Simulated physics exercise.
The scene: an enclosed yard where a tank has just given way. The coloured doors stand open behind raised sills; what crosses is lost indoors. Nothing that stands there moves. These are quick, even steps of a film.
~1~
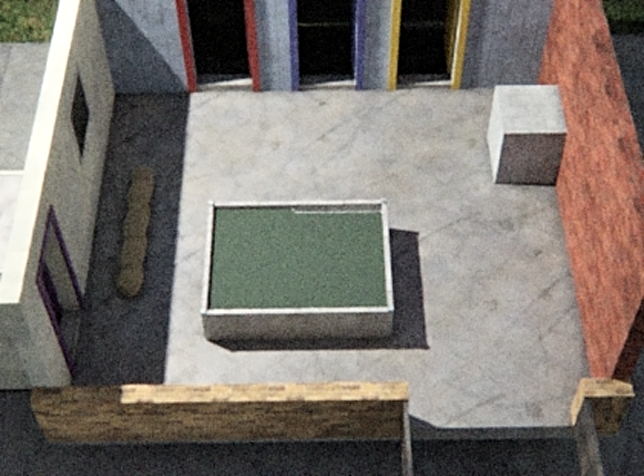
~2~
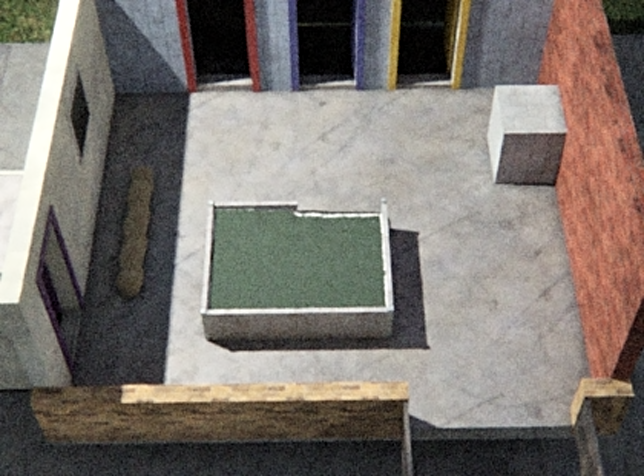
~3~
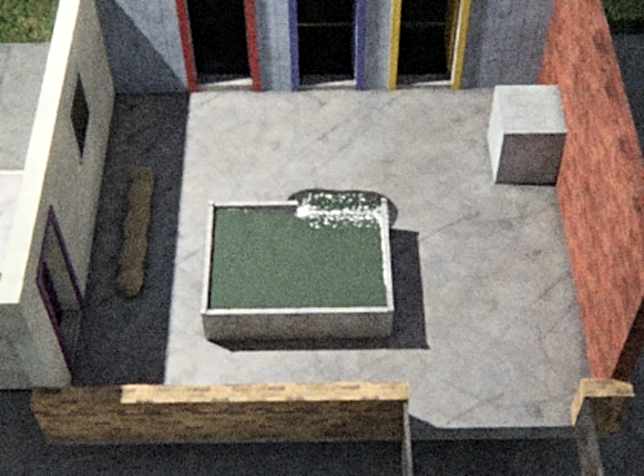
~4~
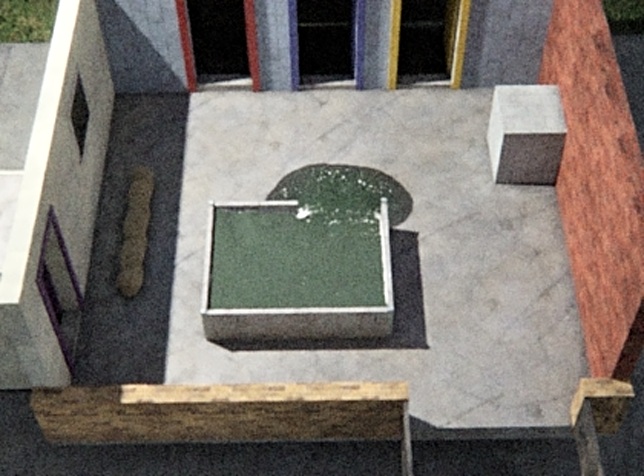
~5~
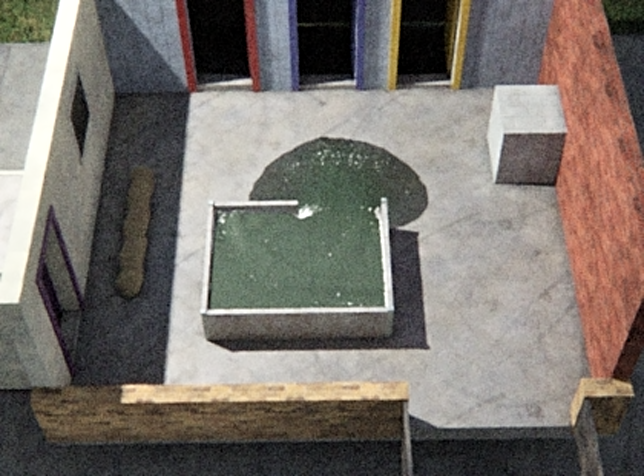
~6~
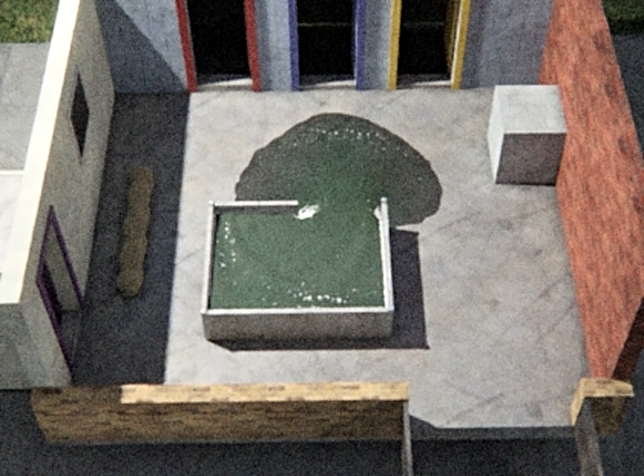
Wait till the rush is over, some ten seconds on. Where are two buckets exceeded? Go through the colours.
One by one: The yellow door takes more than that; the red door stays under that; the purple door stays under that; the blue door takes more than that.
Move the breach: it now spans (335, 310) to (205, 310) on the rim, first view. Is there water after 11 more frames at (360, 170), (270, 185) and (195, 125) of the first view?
As listed: Clear, not flooded, not flooded.
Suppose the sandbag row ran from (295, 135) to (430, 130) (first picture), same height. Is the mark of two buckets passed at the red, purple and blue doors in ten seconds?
In short: Red door holds; purple door lets less in; blue door keeps below it.
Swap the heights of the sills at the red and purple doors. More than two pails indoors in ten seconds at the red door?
In short: The red door goes over.
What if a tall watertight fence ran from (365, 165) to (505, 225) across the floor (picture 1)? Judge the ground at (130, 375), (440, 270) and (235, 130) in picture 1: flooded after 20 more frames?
In that order: Clear, flooded, covered.
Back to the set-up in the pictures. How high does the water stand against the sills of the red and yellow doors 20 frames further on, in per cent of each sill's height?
About 70 and 170 per cent.
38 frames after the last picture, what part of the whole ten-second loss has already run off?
Roughly 85 per cent.
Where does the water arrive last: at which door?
I say the one in purple.
A moment on, water covers 25 % of the floor; the yellow door wet at the sill, nothing in, the red door not reached, the purple door not reached, the blue door under two buckets in.
Next, water covers 30 % of the floor; the yellow door over two buckets in, the red door wet at the sill, nothing in, the purple door not reached, the blue door over two buckets in.
Then, water covers 40 % of the floor; the yellow door over two buckets in, the red door wet at the sill, nothing in, the purple door not reached, the blue door far over two buckets in.
Later, water covers 55 % of the floor; the yellow door far over two buckets in, the red door wet at the sill, nothing in, the purple door wet at the sill, nothing in, the blue door far over two buckets in.
In the end, water covers 95 % of the floor; the yellow door far over two buckets in, the red door wet at the sill, nothing in, the purple door wet at the sill, nothing in, the blue door far over two buckets in.
